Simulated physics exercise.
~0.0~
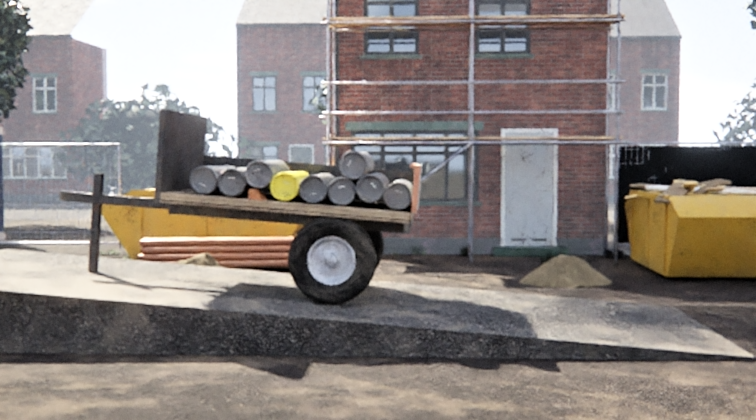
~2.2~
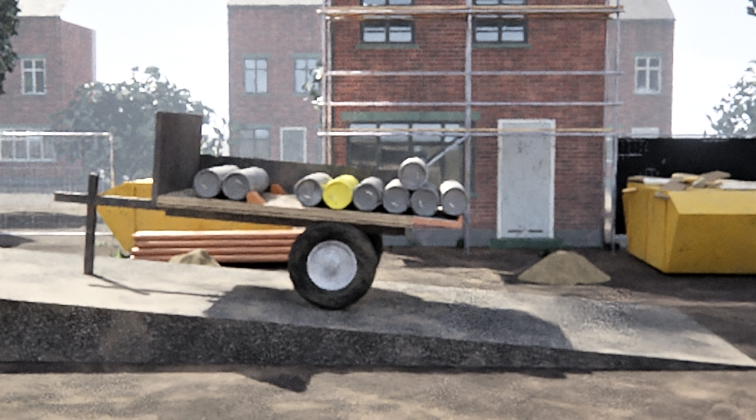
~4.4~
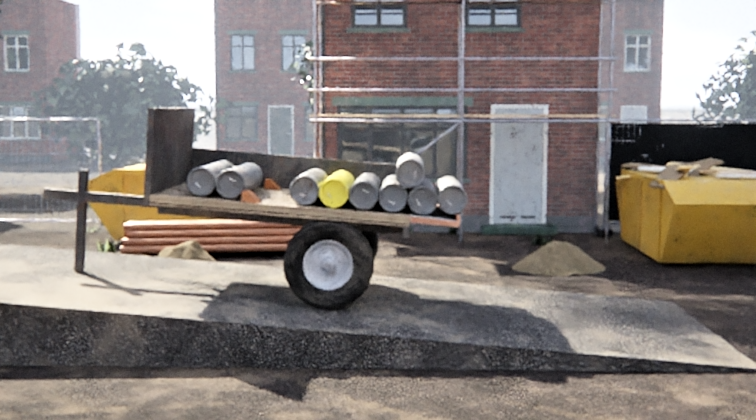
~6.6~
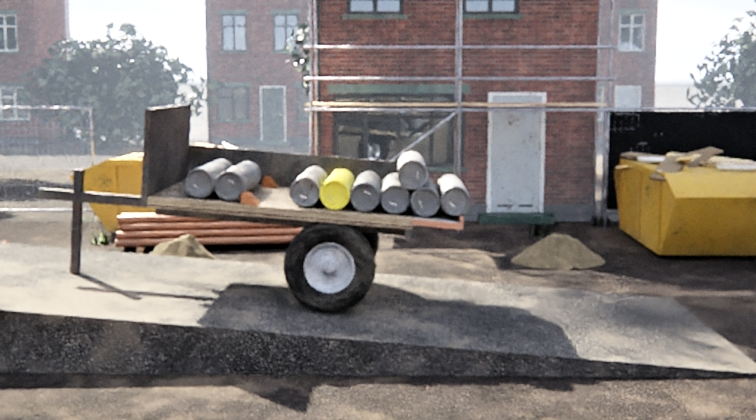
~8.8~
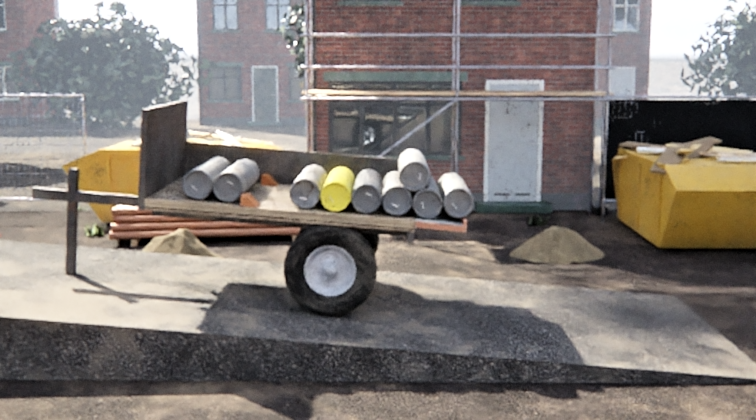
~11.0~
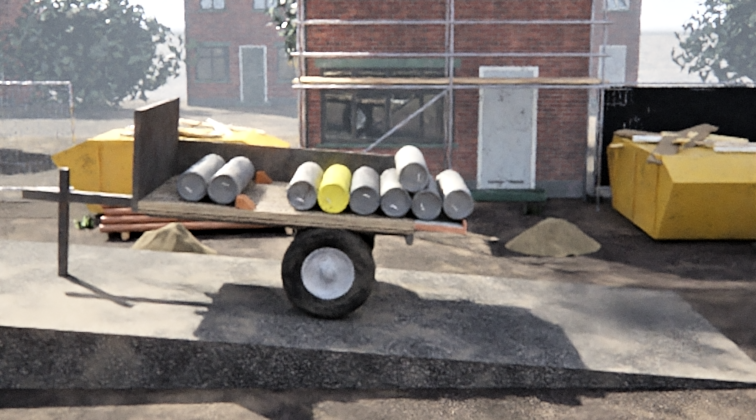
Parked trailer on a ramp dropping its tailgate, grey cylinders and a yellow one rolling right and settling on the bed.
